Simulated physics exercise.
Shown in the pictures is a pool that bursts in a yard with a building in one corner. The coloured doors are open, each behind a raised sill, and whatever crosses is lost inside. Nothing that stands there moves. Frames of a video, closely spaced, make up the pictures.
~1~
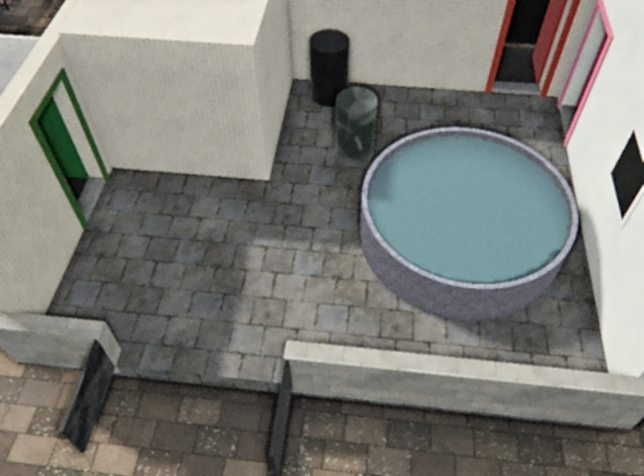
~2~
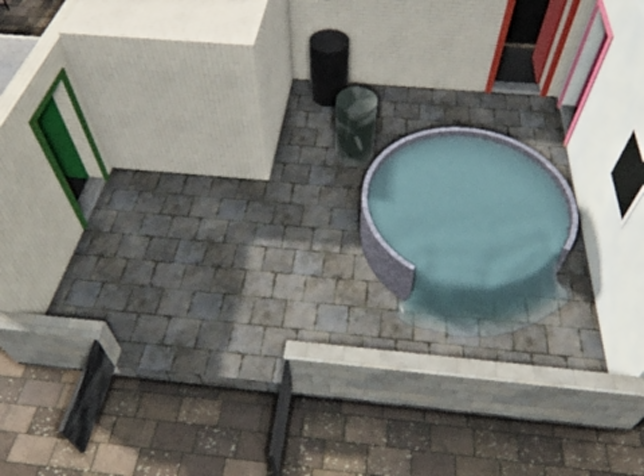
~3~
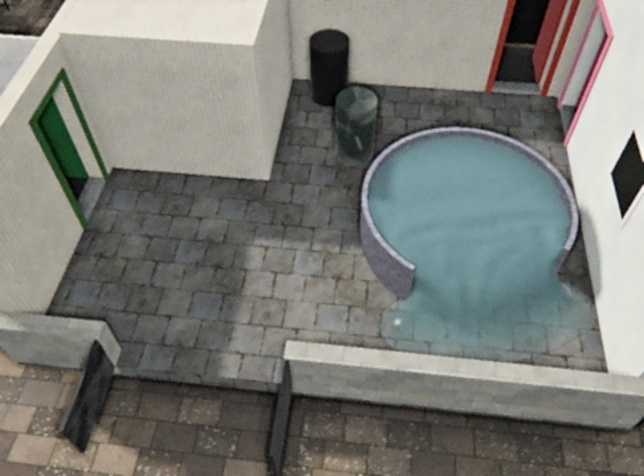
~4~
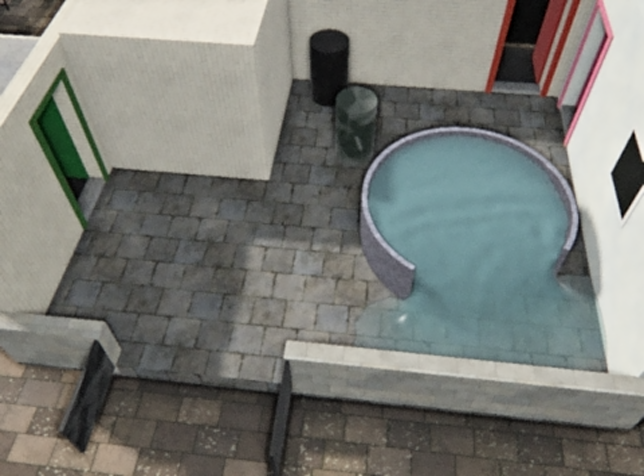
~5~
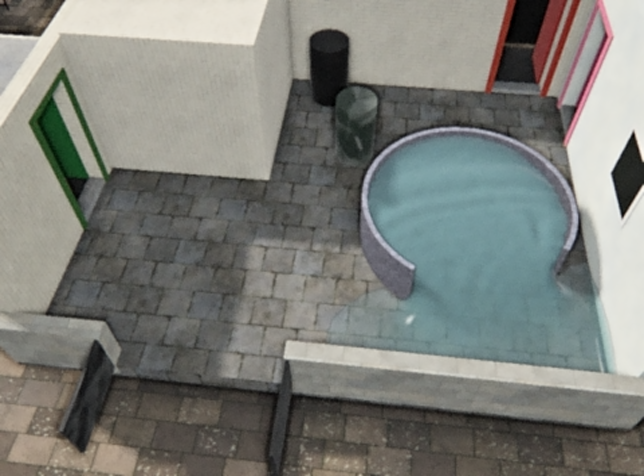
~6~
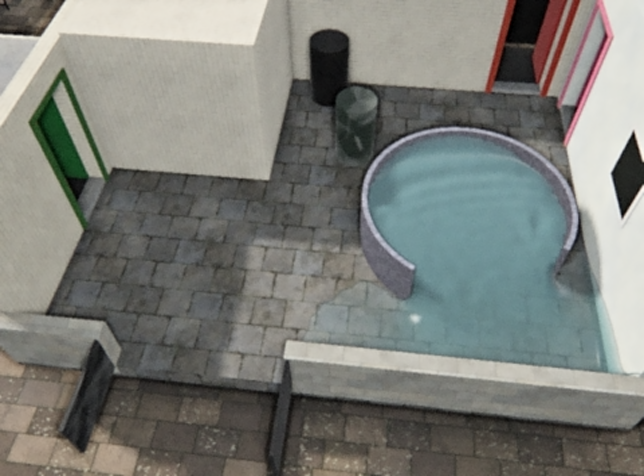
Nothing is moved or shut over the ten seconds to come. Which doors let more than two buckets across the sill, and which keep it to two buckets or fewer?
Outcome: Pink door: Two pails at most. Red door: Over two pails. Green door: Over two pails.
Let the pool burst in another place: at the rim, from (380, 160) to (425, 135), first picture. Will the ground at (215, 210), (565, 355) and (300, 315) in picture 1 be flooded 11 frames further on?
Taking the three spots as listed, they end up inundated, spared and spared.
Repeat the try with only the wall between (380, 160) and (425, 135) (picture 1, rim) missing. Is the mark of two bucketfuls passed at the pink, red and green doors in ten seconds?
Here's how it goes: The pink door overshoots, the red door overshoots, the green door comes in low.
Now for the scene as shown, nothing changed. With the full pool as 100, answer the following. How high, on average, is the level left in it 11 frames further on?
About 48 %.
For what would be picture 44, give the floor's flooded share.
Close to 90 in a hundred, I think.
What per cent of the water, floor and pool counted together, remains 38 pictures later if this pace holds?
It comes to roughly 90 per cent.
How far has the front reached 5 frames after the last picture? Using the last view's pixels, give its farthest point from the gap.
The front should reach about (176, 354).
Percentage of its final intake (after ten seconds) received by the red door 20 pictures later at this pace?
I'd put it at about 25 per cent.
A moment on, water covers 20 % of the floor; the pink door not reached, the red door not reached, the green door not reached.
Next, water covers 40 % of the floor; the pink door not reached, the red door not reached, the green door not reached.
Then, water covers 75 % of the floor; the pink door wet at the sill, nothing in, the red door over two buckets in, the green door wet at the sill, nothing in.
Later, water covers 90 % of the floor; the pink door under two buckets in, the red door far over two buckets in, the green door far over two buckets in.
In the end, water covers 100 % of the floor; the pink door under two buckets in, the red door far over two buckets in, the green door far over two buckets in.
